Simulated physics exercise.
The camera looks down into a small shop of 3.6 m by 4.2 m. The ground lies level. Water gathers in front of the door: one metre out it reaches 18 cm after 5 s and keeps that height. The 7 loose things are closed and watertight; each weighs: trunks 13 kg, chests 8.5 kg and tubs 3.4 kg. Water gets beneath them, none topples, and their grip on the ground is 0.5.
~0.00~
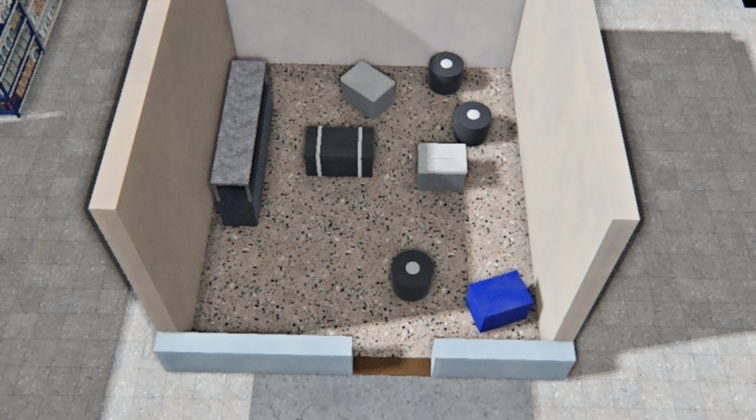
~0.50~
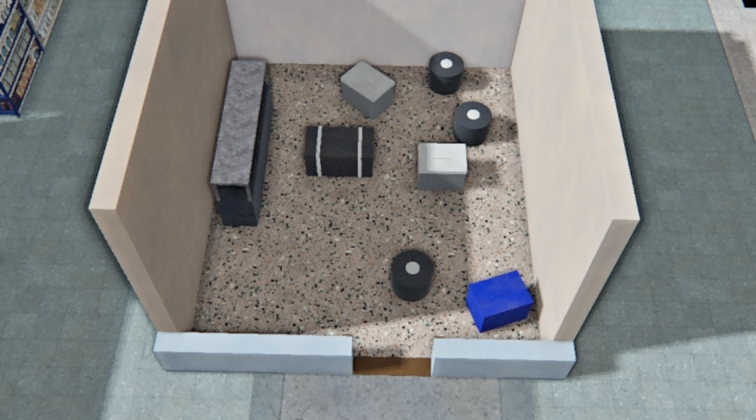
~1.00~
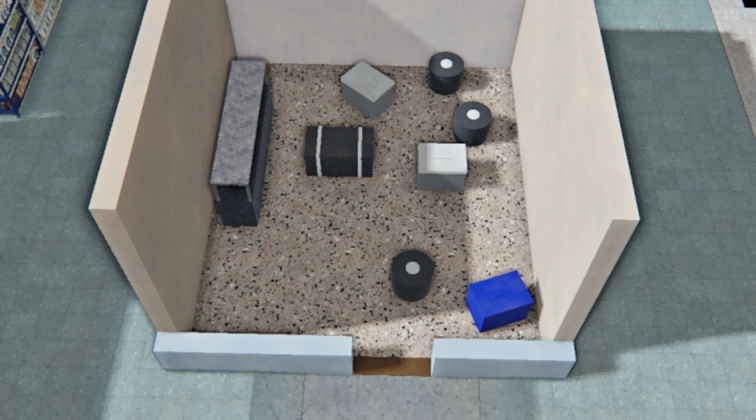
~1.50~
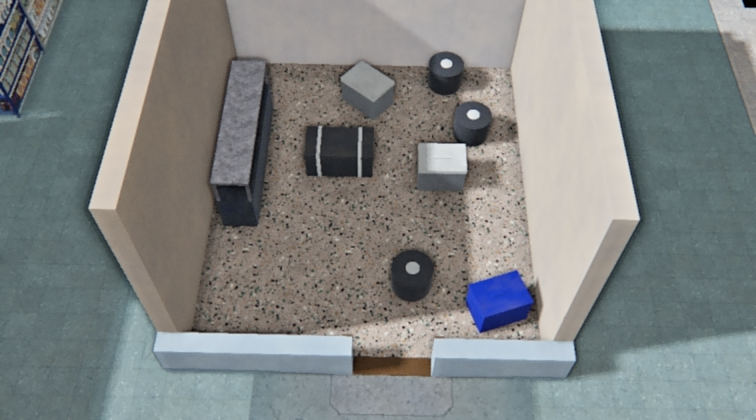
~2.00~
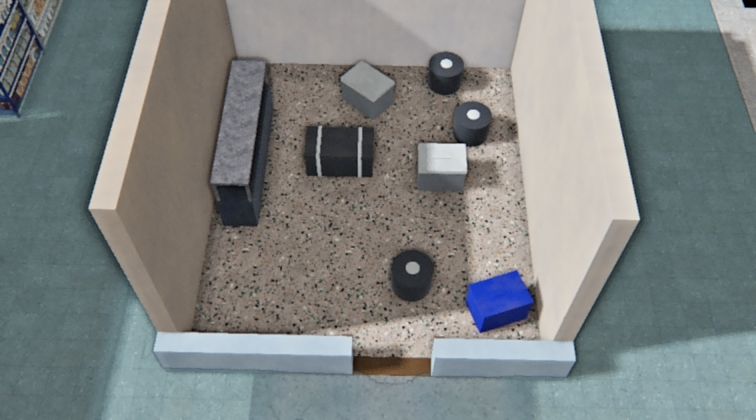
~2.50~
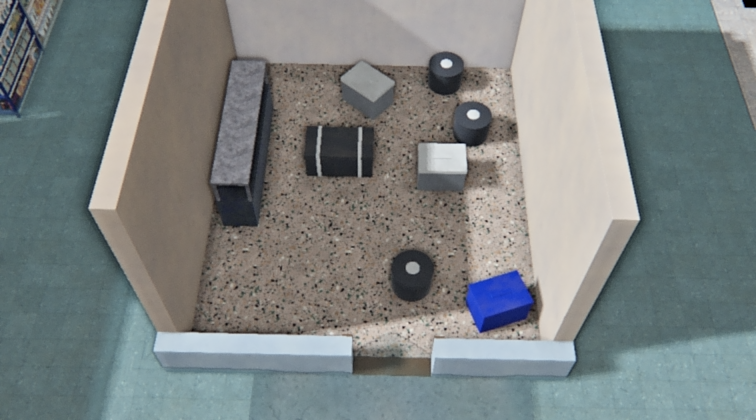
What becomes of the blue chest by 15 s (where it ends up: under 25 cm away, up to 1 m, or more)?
Blue chest holds its place.
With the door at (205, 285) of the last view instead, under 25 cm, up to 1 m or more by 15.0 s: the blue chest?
Then the blue chest ends far away.
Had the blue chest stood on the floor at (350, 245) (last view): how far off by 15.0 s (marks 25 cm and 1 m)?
It travels far.
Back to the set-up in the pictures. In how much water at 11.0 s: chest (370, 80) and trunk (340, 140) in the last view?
About 9 and 8 cm.
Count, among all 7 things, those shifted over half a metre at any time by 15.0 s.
5 of them.
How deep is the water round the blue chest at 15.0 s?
About 5 cm.
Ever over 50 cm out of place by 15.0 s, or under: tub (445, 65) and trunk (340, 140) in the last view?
In that order: Under, past it.
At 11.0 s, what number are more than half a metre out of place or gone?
By then 4.
After 3.5 s the blue chest is near (501, 293), 0.0 m from its start, aground; 0 afloat.
After 6.8 s the blue chest is near (501, 293), 0.0 m from its start, aground; 1 afloat.
After 11.0 s the blue chest is near (501, 293), 0.0 m from its start, aground; 6 afloat.
After 15.0 s the blue chest is near (490, 290), 0.1 m from its start, afloat; 7 afloat.
